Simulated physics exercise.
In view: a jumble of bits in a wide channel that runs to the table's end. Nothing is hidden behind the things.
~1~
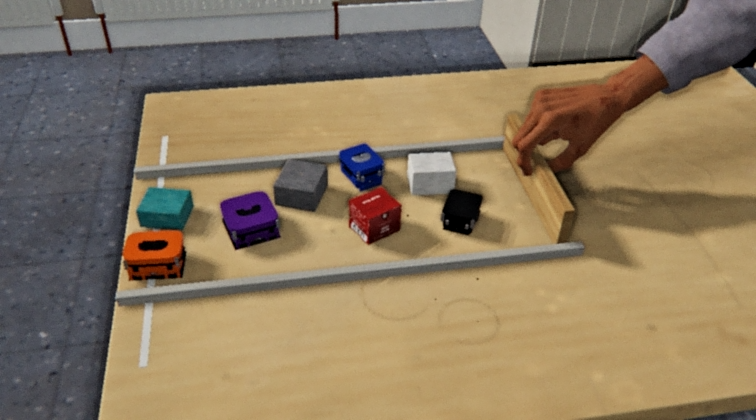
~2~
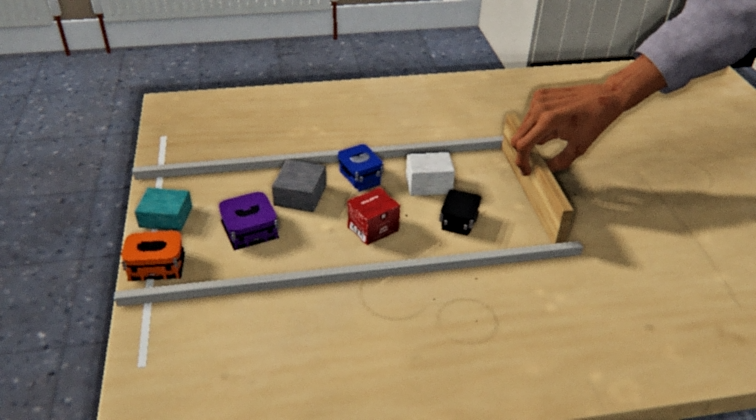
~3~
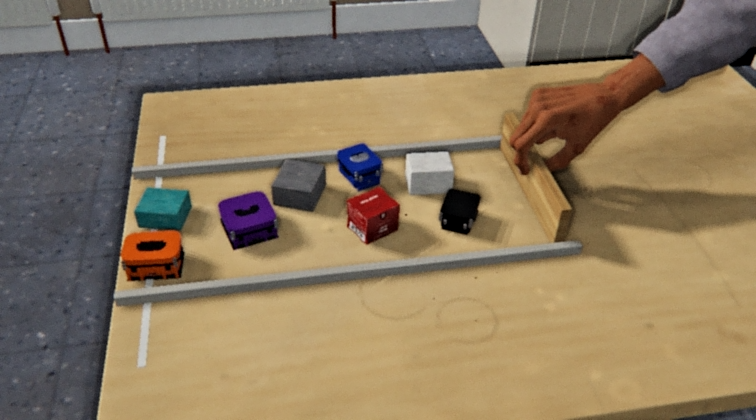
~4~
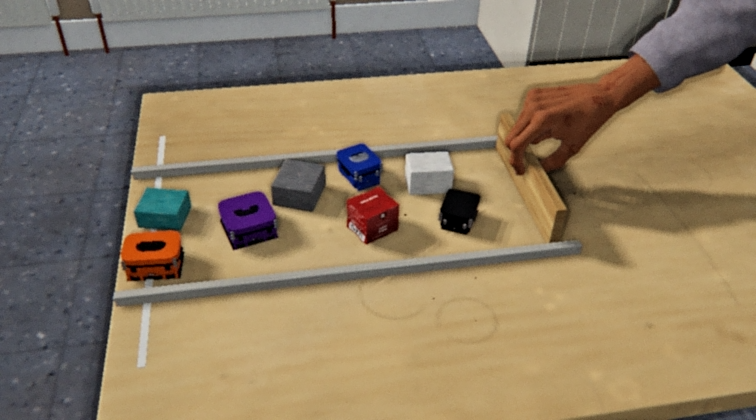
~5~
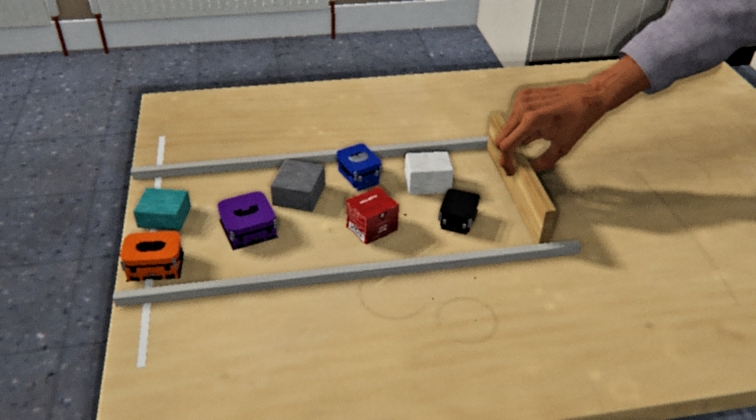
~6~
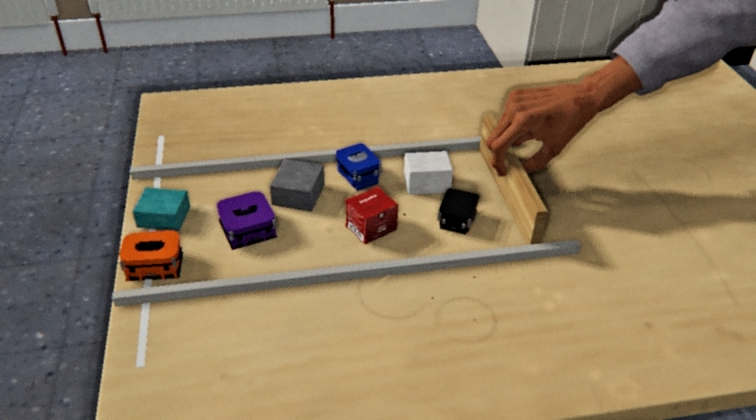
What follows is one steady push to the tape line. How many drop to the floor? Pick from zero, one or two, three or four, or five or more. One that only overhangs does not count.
As it turns out, the number that fall off is five or more.
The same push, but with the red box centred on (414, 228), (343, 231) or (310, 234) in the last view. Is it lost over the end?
The red box is lost; goes over; falls.
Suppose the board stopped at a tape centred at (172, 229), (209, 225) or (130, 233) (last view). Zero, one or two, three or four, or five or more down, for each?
For each place: More than four; three to four; at least five.
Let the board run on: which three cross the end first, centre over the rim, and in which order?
The order is the orange case, then the turquoise block, then the purple case.
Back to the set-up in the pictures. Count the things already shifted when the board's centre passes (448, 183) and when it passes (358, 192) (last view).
2 and 6.
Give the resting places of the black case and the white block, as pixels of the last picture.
The black case at (130, 252), the white block at (129, 207).
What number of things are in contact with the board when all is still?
That makes 3.
A little later, none off yet; orange case at rest near (152, 256); turquoise block at rest near (162, 209); purple case at rest near (247, 220).
Next, none off yet; orange case at rest near (150, 257); turquoise block at rest near (161, 208); purple case shifted about its own width near (200, 231).
Later still, two off so far; orange case dropping; turquoise block on its side near (98, 255); purple case tilted a little near (104, 241).
When it is over, the number that fall off is five or more; down, red box, grey block, purple case, turquoise block and orange case.
